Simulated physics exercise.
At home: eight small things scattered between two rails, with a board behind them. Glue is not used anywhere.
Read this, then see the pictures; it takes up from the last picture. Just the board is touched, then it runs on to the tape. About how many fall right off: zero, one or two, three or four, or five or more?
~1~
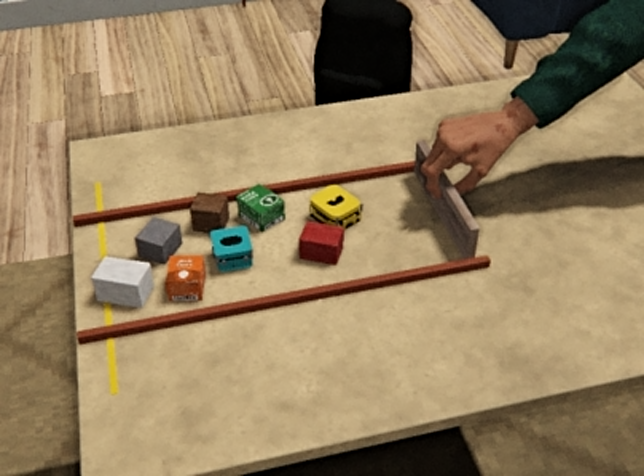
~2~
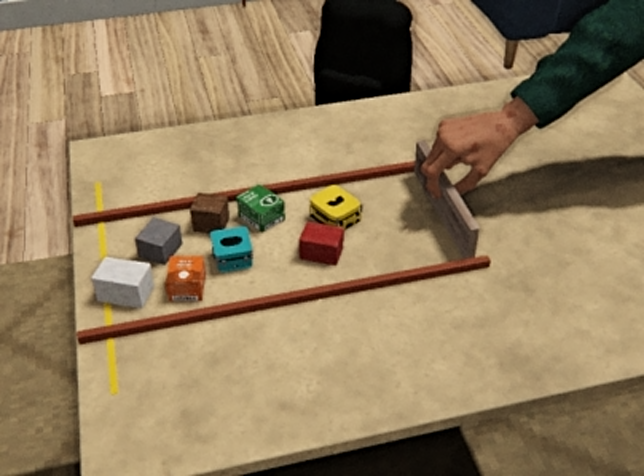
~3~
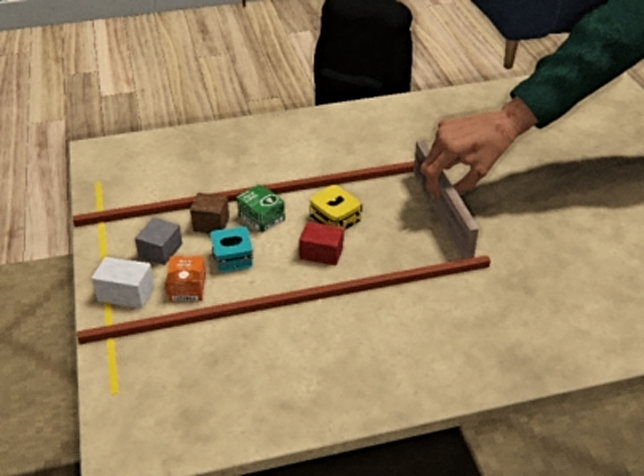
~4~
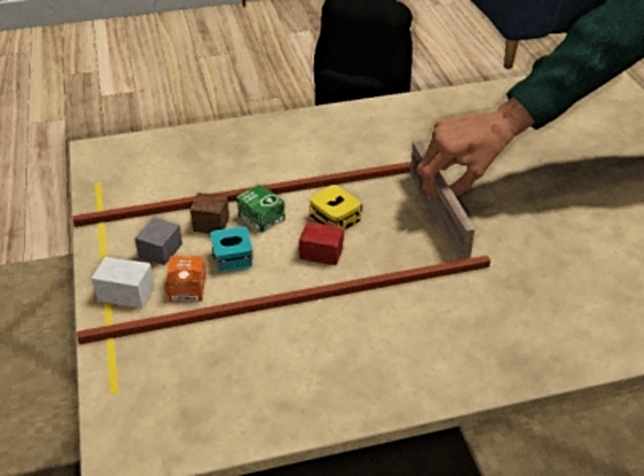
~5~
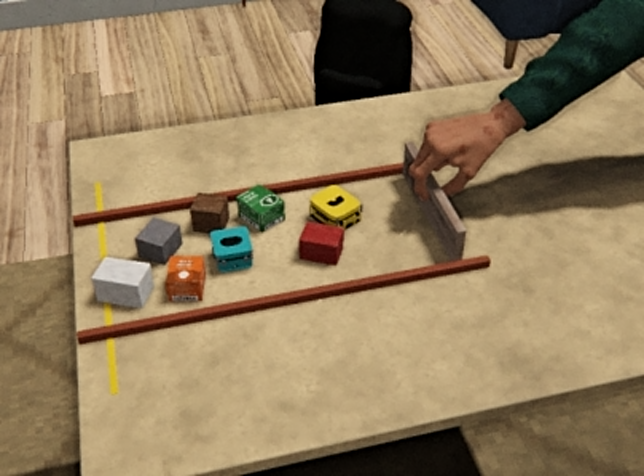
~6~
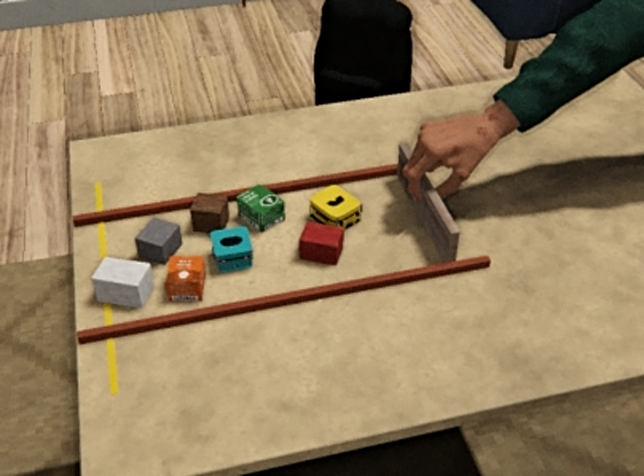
The number that tip off is going to be more than four.
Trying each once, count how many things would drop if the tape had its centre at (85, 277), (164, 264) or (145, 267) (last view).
In order: 8, 1 and 3.
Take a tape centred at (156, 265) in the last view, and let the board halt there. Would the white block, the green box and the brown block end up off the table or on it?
Taking them in turn, the white block tips off, the green box does not drop, the brown block tips off.
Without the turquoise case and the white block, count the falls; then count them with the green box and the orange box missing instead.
Taking the two tries in turn, it comes to 4 and 4.
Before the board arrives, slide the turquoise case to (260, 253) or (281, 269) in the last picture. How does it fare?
Taking the places in order, it ends up off; it sits tight.
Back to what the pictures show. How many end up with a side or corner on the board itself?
Number in contact with it: 2.
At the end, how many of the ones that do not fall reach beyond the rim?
Count of overhanging things: 2.
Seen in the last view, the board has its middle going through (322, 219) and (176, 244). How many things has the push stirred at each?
The number moved is 3 and then 8.
Soon after, none off yet; white block at rest near (124, 283); grey block at rest near (159, 241); orange box at rest near (186, 279).
At rest, the number that fall off is five or more; fallen, green box, turquoise case, brown block, orange box, grey block and white block.
